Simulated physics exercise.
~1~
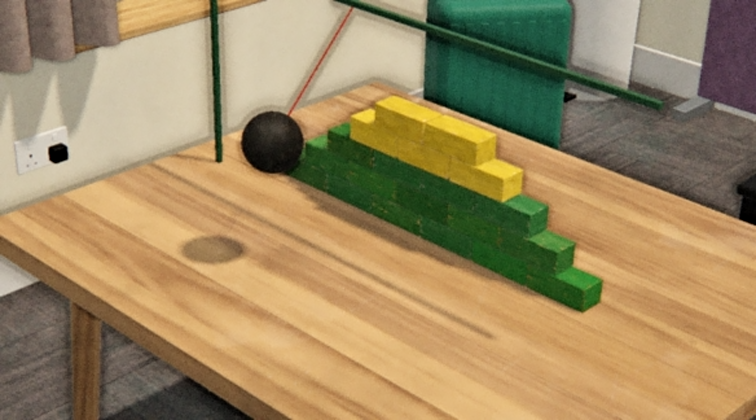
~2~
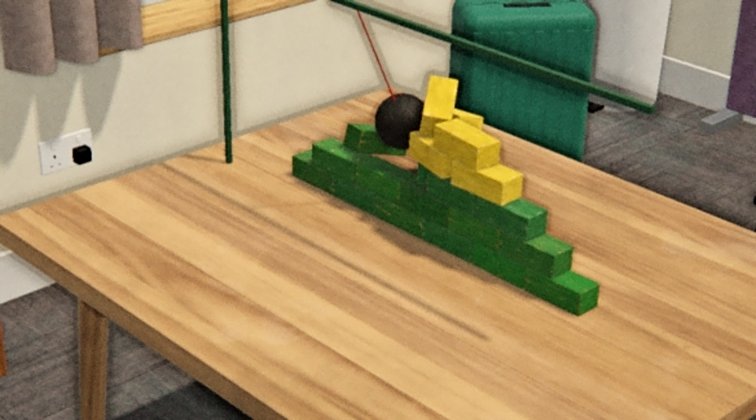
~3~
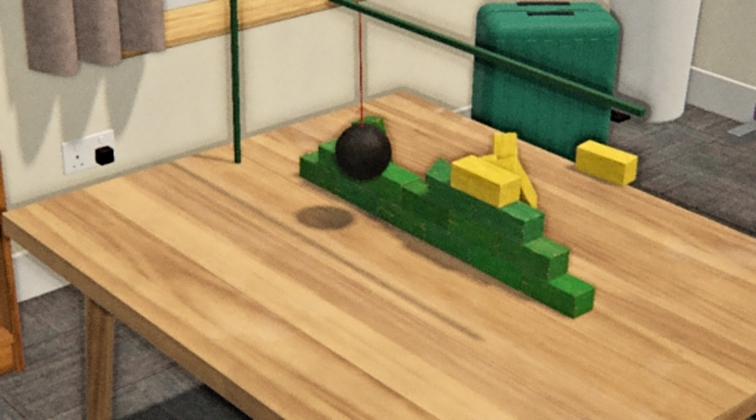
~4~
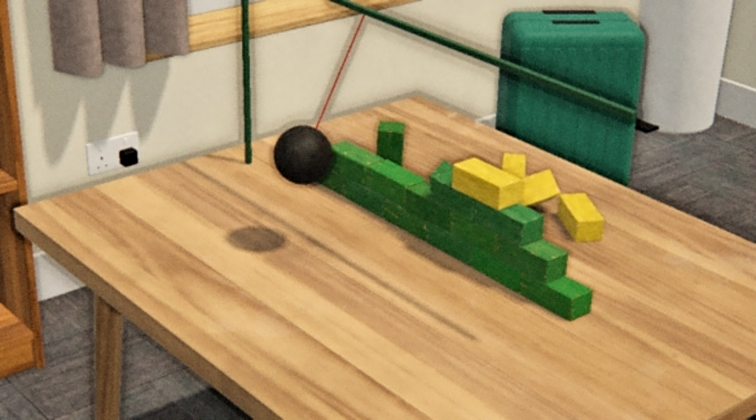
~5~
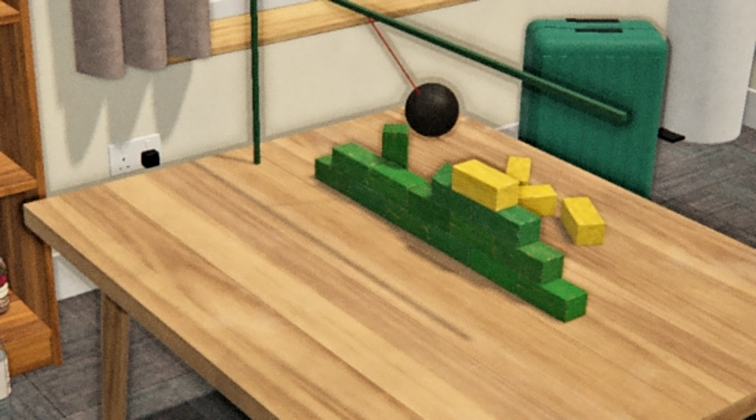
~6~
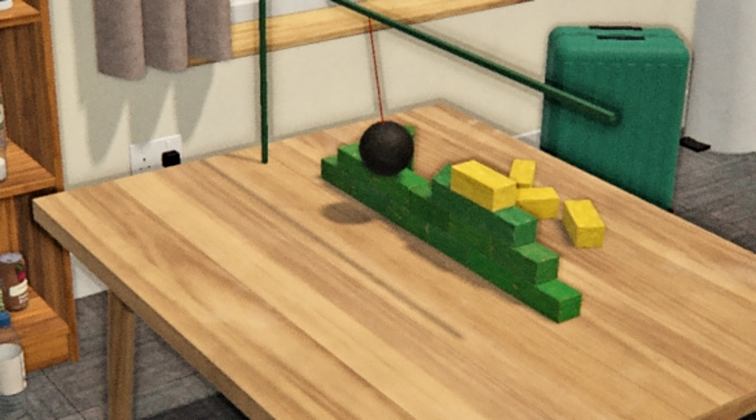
On a wooden table in a room with a green suitcase behind it, green and yellow blocks form a stepped wall, and a dark ball hangs on a line from a green beam. The ball swings in from the left and strikes the upper part of the wall, tipping yellow blocks and knocking a green one askew. It swings back left as several yellow pieces topple behind the wall and a green block ends up standing on end. The ball swings right again, then back left, while the fallen blocks lie still. One yellow block remains on top of the largely intact green rows.
